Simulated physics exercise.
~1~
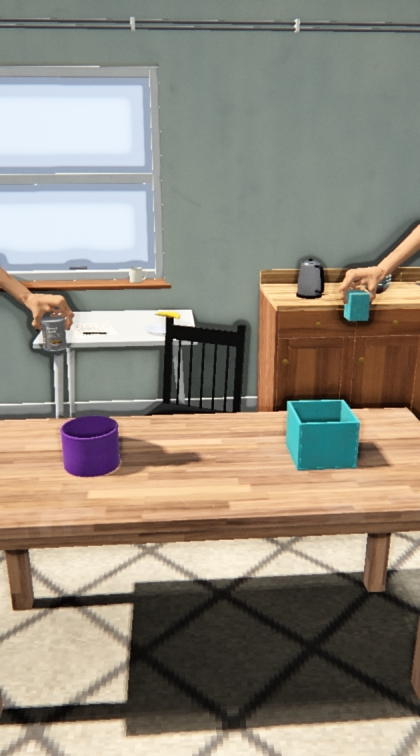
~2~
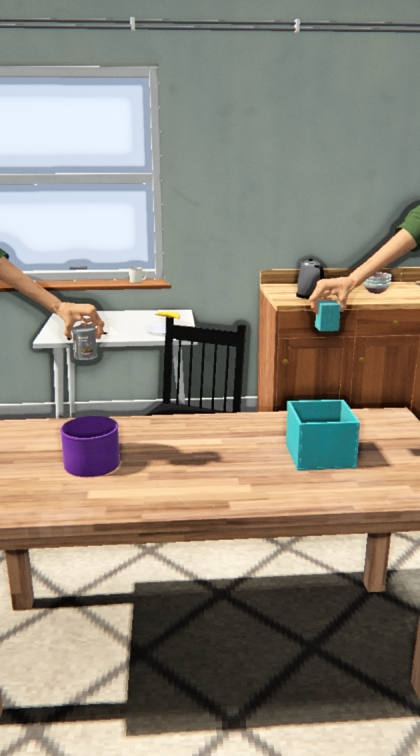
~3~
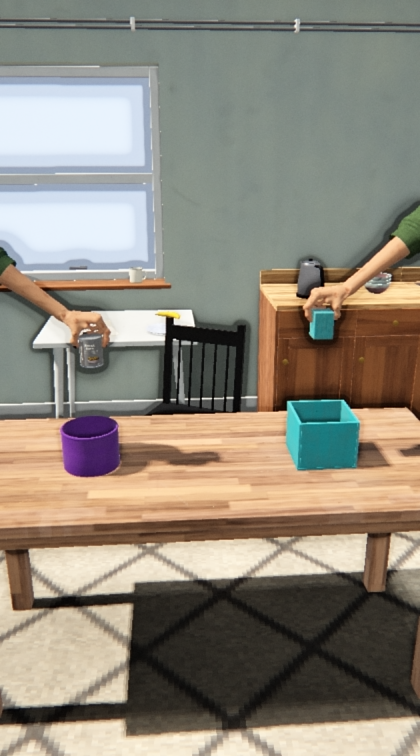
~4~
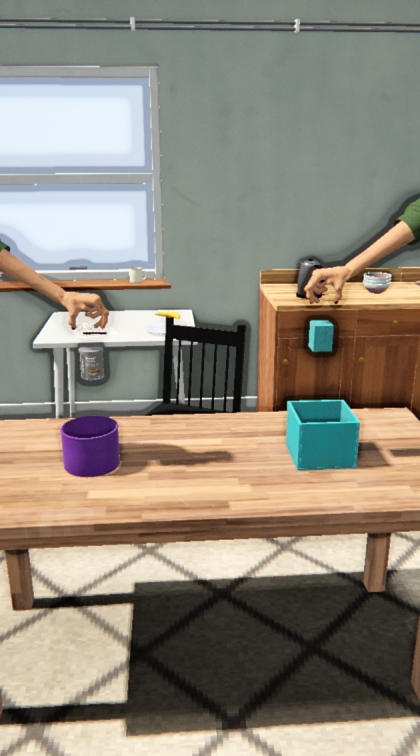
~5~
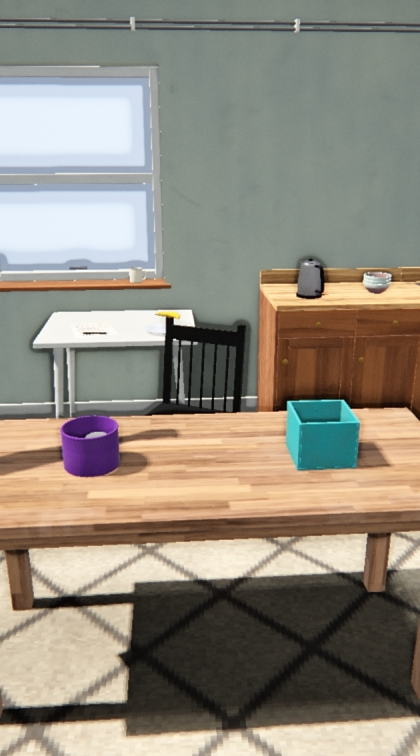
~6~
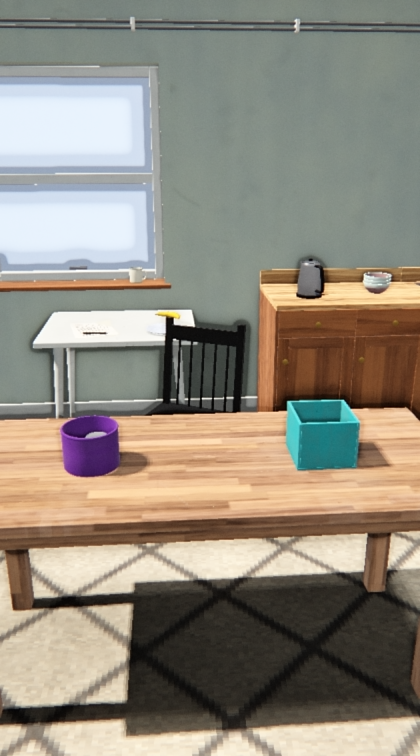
Two hands held a grey tin on the left and a turquoise block on the right, moved them inward above a wooden table, and let go. The tin dropped into the purple bin, and the block fell out of sight inside the turquoise crate.
